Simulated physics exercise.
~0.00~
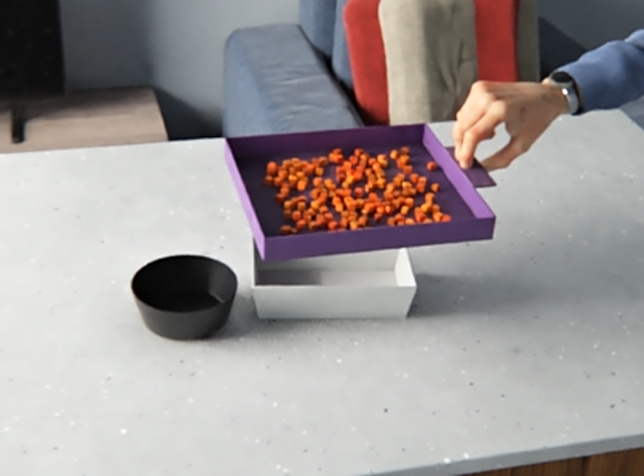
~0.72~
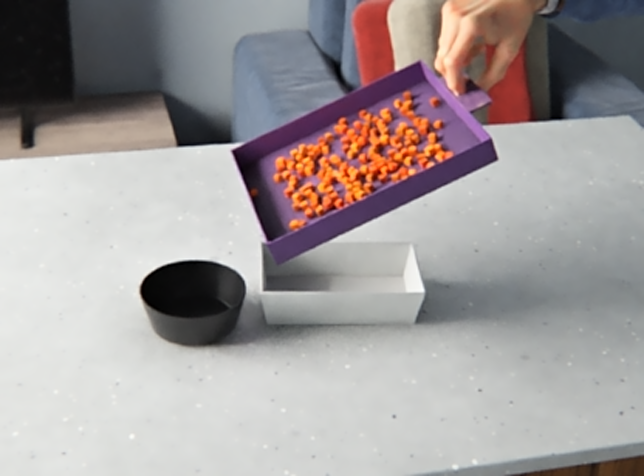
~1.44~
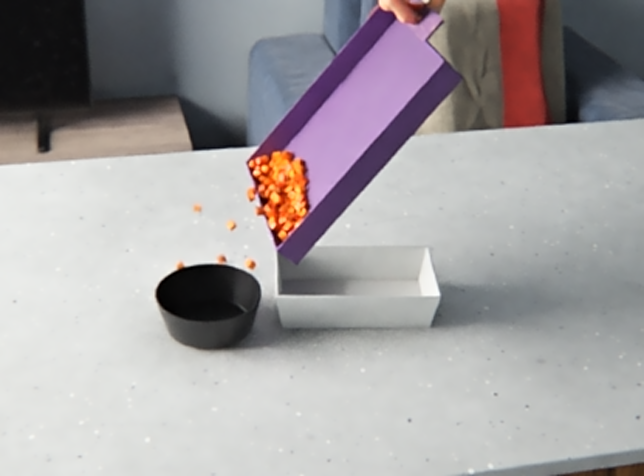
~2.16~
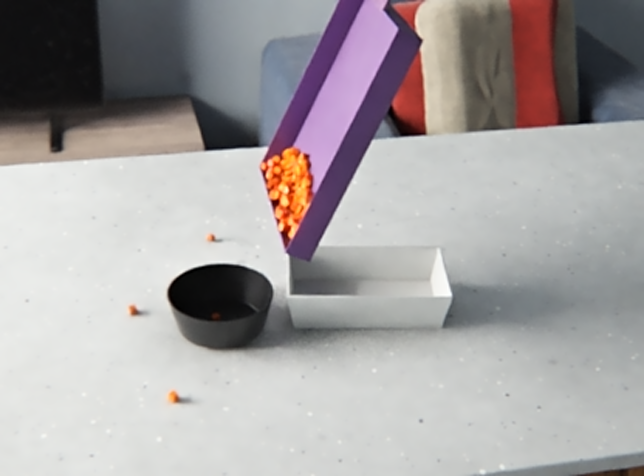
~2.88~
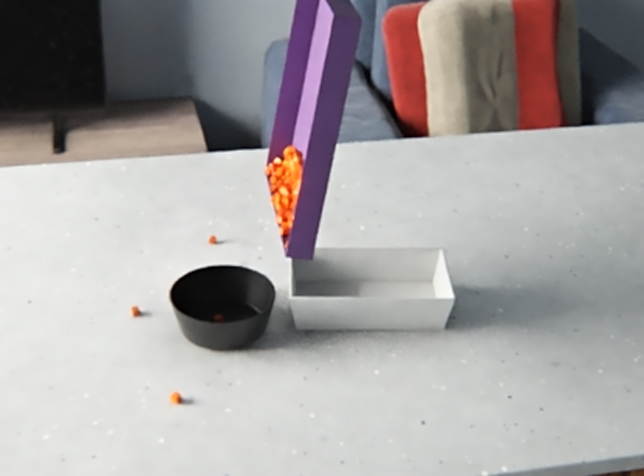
A hand lifted and steeply tipped a purple tray of small orange carrot cubes above a black dish and a white tin, spilling a few onto the gray table and into the dish, while most stayed bunched in the tray's lower end.
